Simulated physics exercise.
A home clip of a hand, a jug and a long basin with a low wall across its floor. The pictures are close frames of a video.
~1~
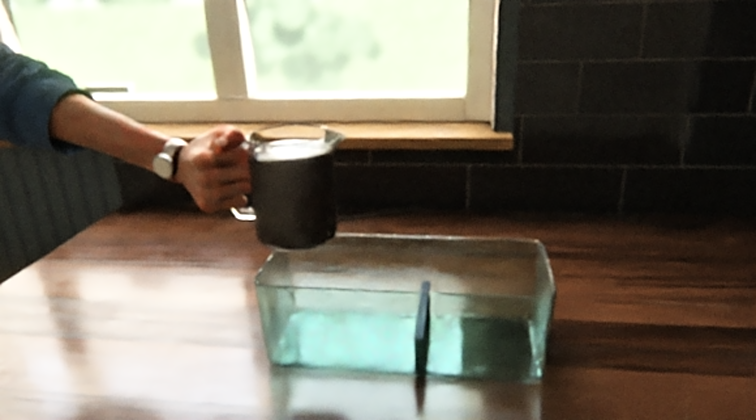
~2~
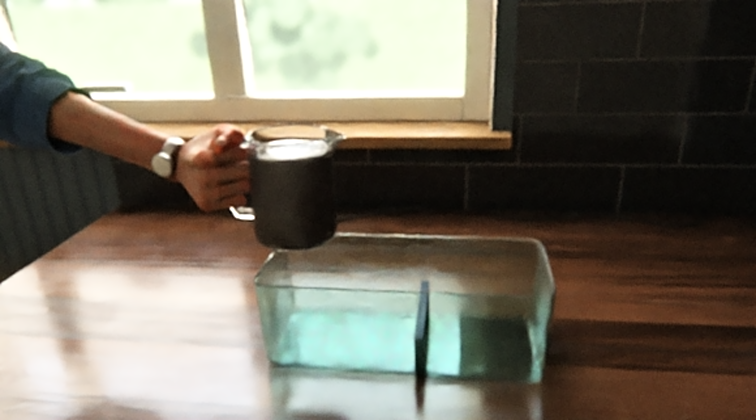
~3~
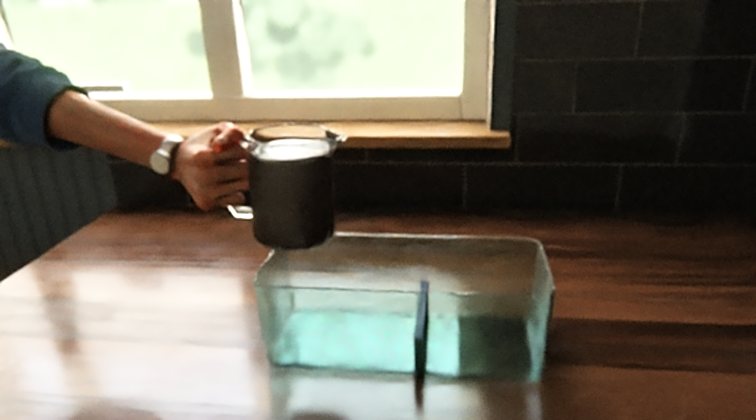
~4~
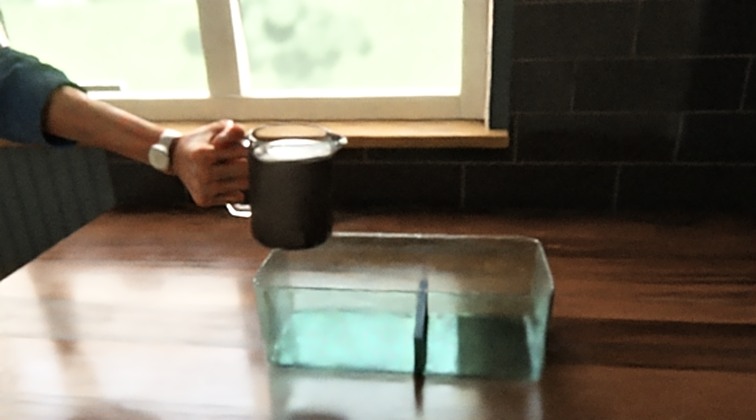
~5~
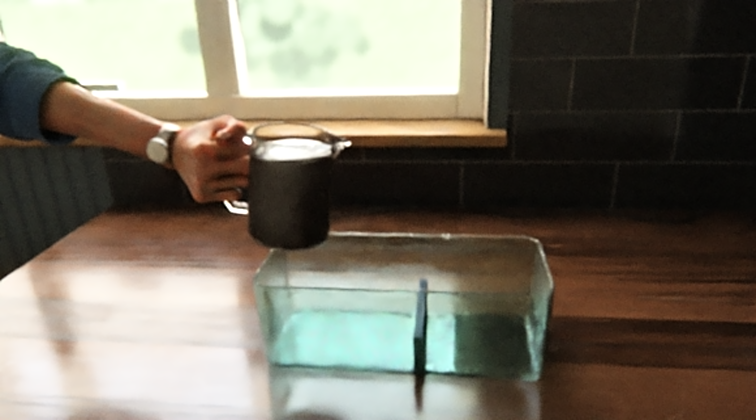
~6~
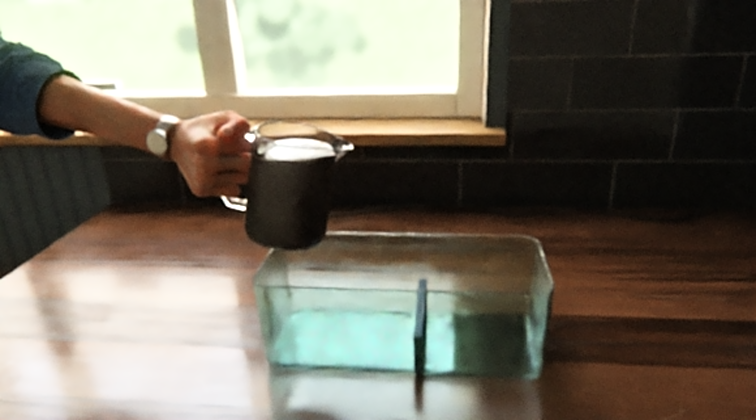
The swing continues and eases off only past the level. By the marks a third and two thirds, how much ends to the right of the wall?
The share right of the wall is not even a third.
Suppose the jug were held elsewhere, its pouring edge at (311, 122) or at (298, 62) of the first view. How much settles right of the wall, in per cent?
Roughly 5 per cent, and 5 per cent.
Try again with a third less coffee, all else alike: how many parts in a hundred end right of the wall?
About 5 per cent.
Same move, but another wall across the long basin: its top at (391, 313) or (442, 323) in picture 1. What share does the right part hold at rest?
Roughly 85 per cent, and 5 per cent.
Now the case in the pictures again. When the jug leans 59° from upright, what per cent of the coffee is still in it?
About 90 per cent.
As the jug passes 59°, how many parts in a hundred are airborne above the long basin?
Near 10 %.
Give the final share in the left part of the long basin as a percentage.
About 80 per cent.
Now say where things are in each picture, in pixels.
In the first picture, it leans 0°; its right rim is at (345, 136); the coffee meets the walls at (255, 149) and (331, 149); the long basin's rim runs from (271, 258) to (549, 268); the wall's top is at (423, 308).
In the second picture, it leans 0°; its right rim is at (345, 136); the coffee meets the walls at (255, 149) and (331, 150).
In the third picture, it leans 2°; its right rim is at (346, 138); the coffee meets the walls at (254, 149) and (331, 150).
In the fourth picture, it leans 4°; its right rim is at (348, 140); the coffee meets the walls at (255, 149) and (332, 150).
In the fifth picture, it leans 8°; its right rim is at (350, 143); the coffee meets the walls at (256, 150) and (335, 151).
In the sixth picture, it leans 12°; its right rim is at (353, 147); the coffee meets the walls at (257, 151) and (339, 151).
A moment on, the jug is tipped part way and 88 per cent is still to pour, 3 is left of the wall and 0 right of it.
Next, the jug is tipped on its side and 49 per cent is still to pour, 27 is left of the wall and 11 right of it.
Then the jug is tipped on its side and 15 per cent is still to pour, 67 is left of the wall and 14 right of it.
Later the jug is tipped on its side and 5 per cent is still to pour, 78 is left of the wall and 15 right of it.
In the end 82 per cent lies left of the wall, 15 right of it and 1 outside.
